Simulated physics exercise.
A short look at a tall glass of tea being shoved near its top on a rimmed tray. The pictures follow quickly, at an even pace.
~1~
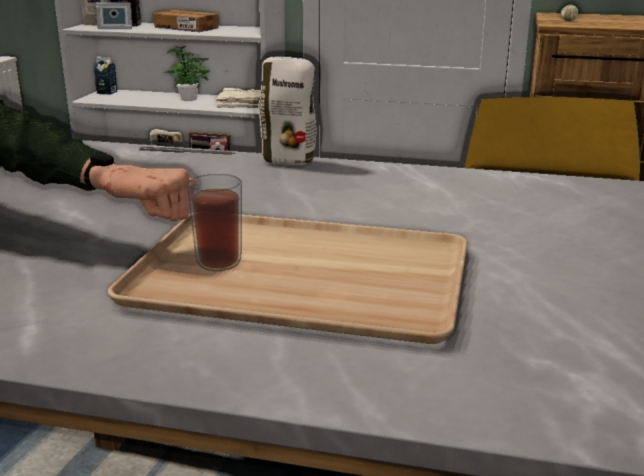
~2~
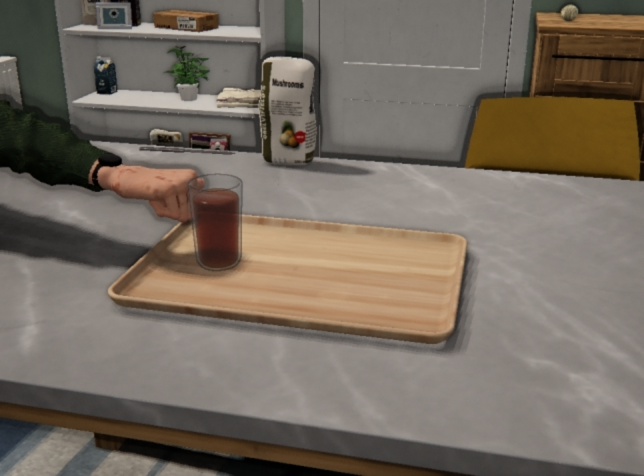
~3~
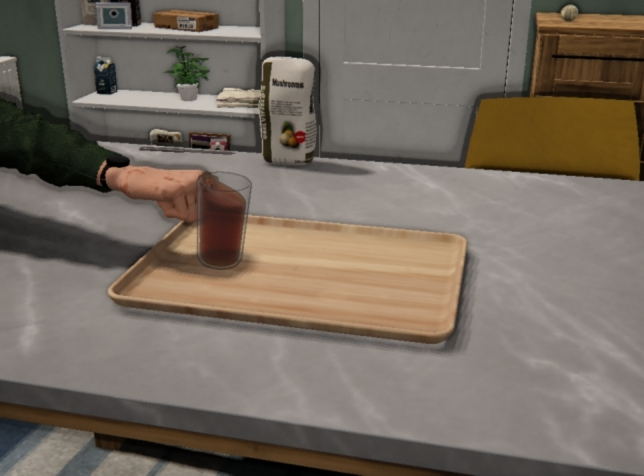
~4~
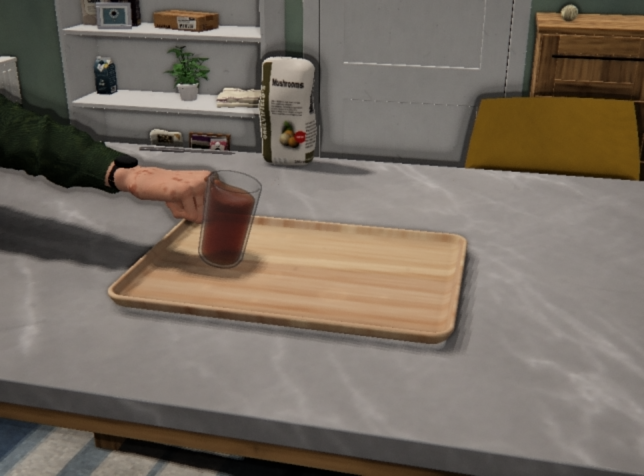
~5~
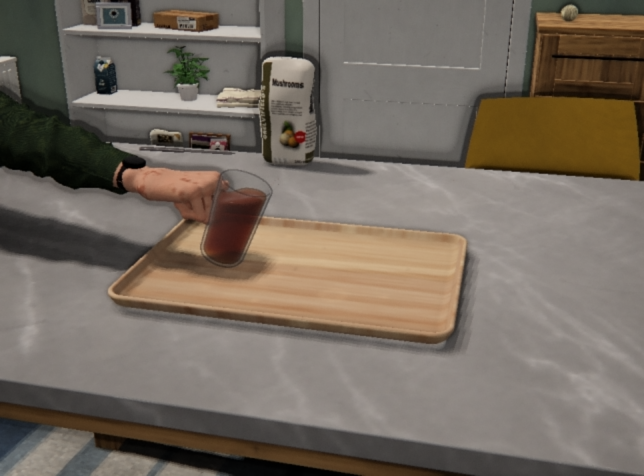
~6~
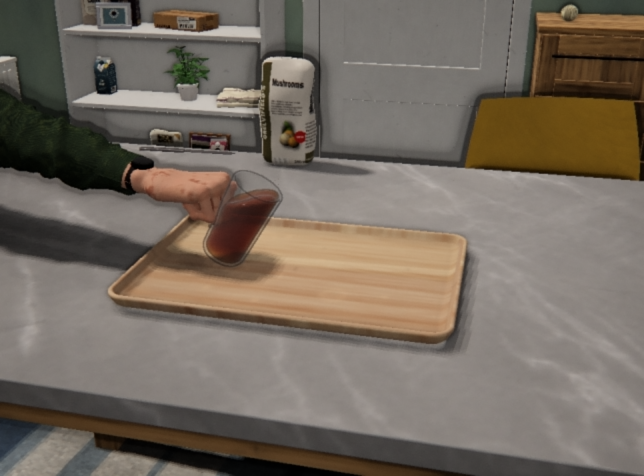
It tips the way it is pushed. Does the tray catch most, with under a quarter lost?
After the fall over a quarter gets off the tray.
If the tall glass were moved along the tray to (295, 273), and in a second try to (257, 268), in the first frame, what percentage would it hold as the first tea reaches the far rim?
Roughly 75 per cent, and 65 per cent.
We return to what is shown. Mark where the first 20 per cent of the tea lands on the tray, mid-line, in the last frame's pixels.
Near (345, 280).
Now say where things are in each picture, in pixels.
In the first picture, it leans 0°; its right rim is at (239, 186); the tea meets the walls at (195, 193) and (239, 197); the tray's far rim is at (459, 281); the tray is clear ahead.
In the second picture, it leans 0°; its right rim is at (239, 186); the tea meets the walls at (195, 192) and (239, 197).
In the third picture, it leans 7°; its right rim is at (249, 188); the tea meets the walls at (206, 176) and (246, 202).
In the fourth picture, it leans 14°; its right rim is at (259, 191); the tea meets the walls at (213, 180) and (255, 199).
In the fifth picture, it leans 21°; its right rim is at (269, 195); the tea meets the walls at (217, 200) and (267, 194).
In the sixth picture, it leans 28°; its right rim is at (280, 201); the tea meets the walls at (223, 205) and (280, 194).
A moment on, the tall glass lies on its side and 90 per cent is in the glass, 6 on the tray and 5 above or beyond its rim.
Next, the tall glass lies on its side and 51 per cent is in the glass, 44 on the tray and 5 above or beyond its rim.
Then the tall glass lies on its side and 32 per cent is in the glass, 42 on the tray and 26 above or beyond its rim.
Later the tall glass lies on its side and 17 per cent is in the glass, 43 on the tray and 40 above or beyond its rim.
At rest 60 per cent is held by tray and glass, 40 is off the tray.
